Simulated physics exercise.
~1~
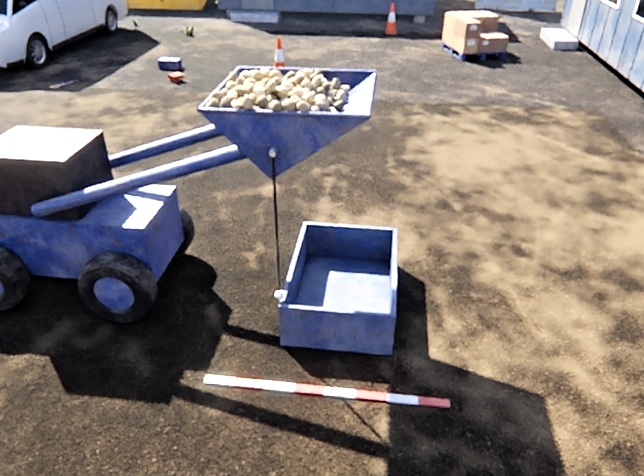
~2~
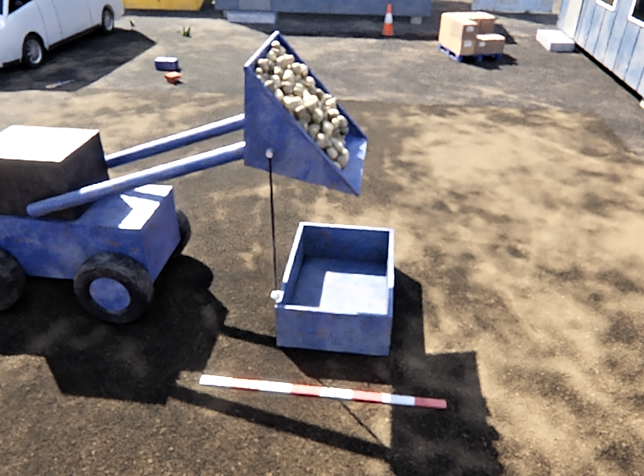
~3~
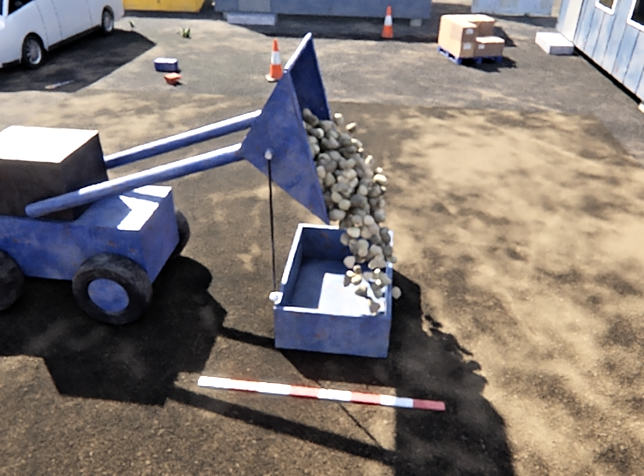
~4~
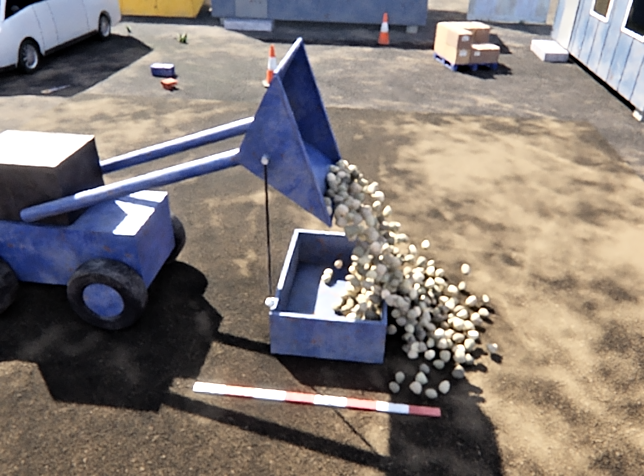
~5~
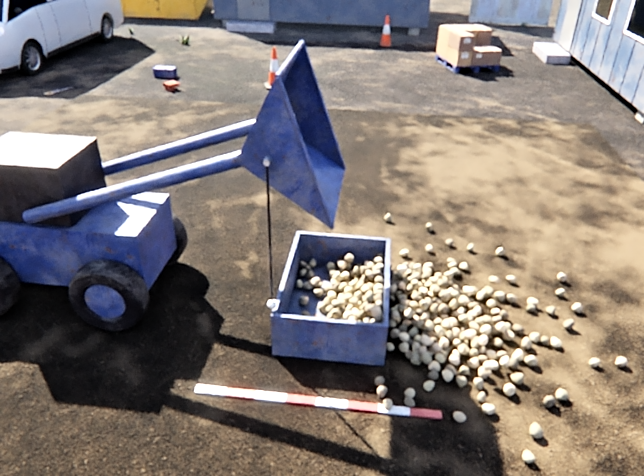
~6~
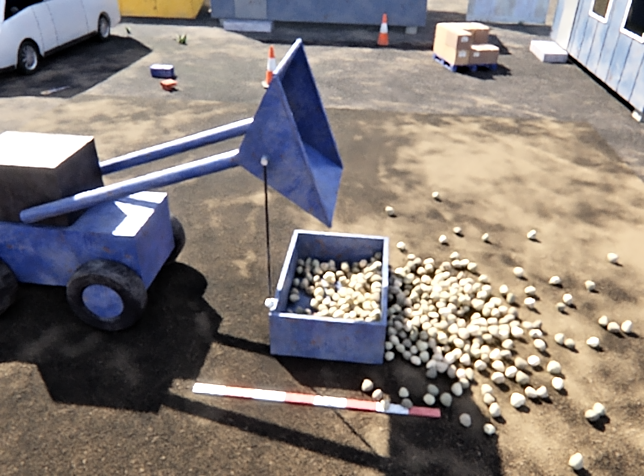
A blue loader tipped its raised bucket of pale rounded stones forward over a blue open bin, and they poured down to the right, some landing inside but more spilling over the ground beyond it, leaving the bucket empty and the stones scattered.
